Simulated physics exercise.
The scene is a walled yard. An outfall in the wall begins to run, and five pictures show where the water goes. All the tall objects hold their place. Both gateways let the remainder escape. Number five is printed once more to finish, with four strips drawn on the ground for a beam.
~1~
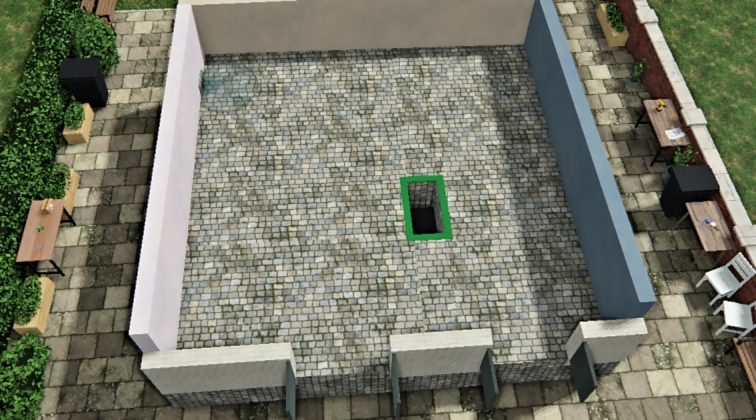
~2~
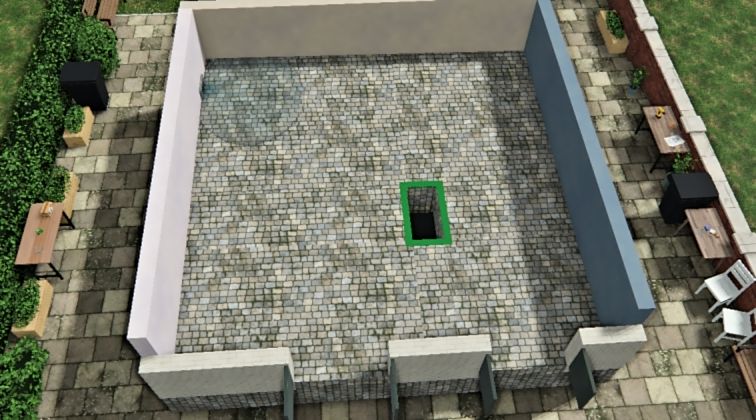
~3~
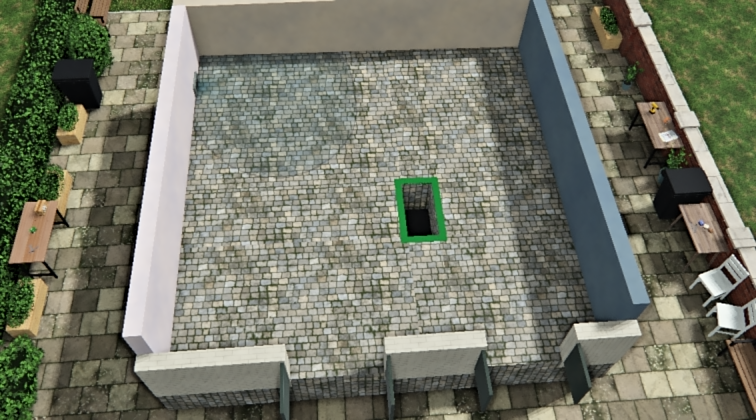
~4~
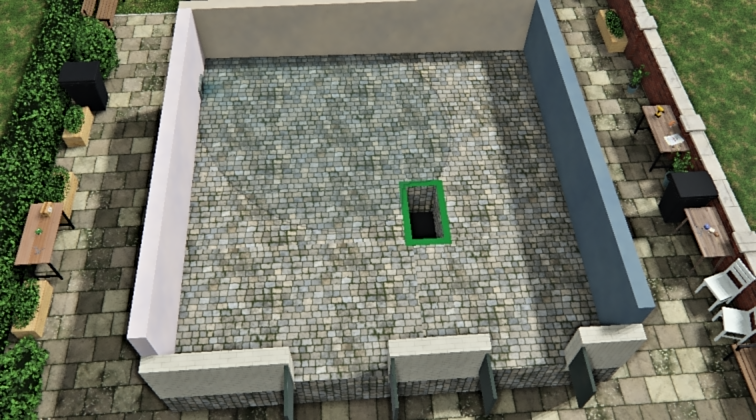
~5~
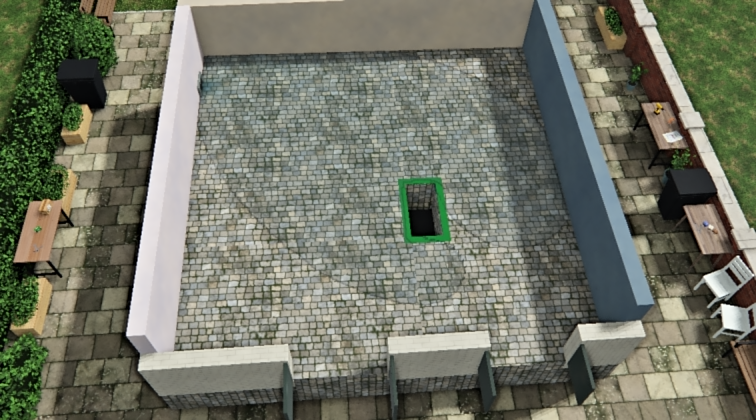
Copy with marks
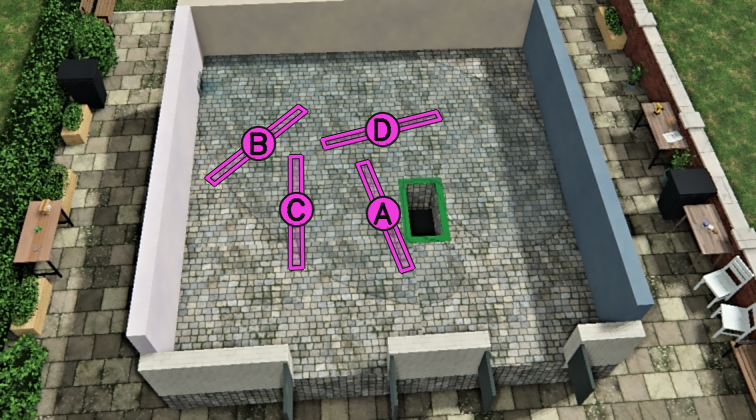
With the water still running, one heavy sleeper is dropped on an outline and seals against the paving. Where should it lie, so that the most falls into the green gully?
The best place is C.
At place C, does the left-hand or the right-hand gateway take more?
More leaves on the right.
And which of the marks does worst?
That would be B.
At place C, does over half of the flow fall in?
No, it does not.
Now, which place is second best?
D.
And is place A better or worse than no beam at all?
It is worse.
On the marked copy, A from (362, 163) to (407, 269); B from (210, 181) to (301, 109); C from (296, 267) to (295, 156); D from (323, 143) to (438, 115).
With A, about 11 % of the stream goes into the green gully, about 88 % out by the gates.
With B, about 8 % of the stream goes into the green gully, about 91 % out by the gates.
With C, about 26 % of the stream goes into the green gully, about 74 % out by the gates.
With D, about 16 % of the stream goes into the green gully, about 83 % out by the gates.
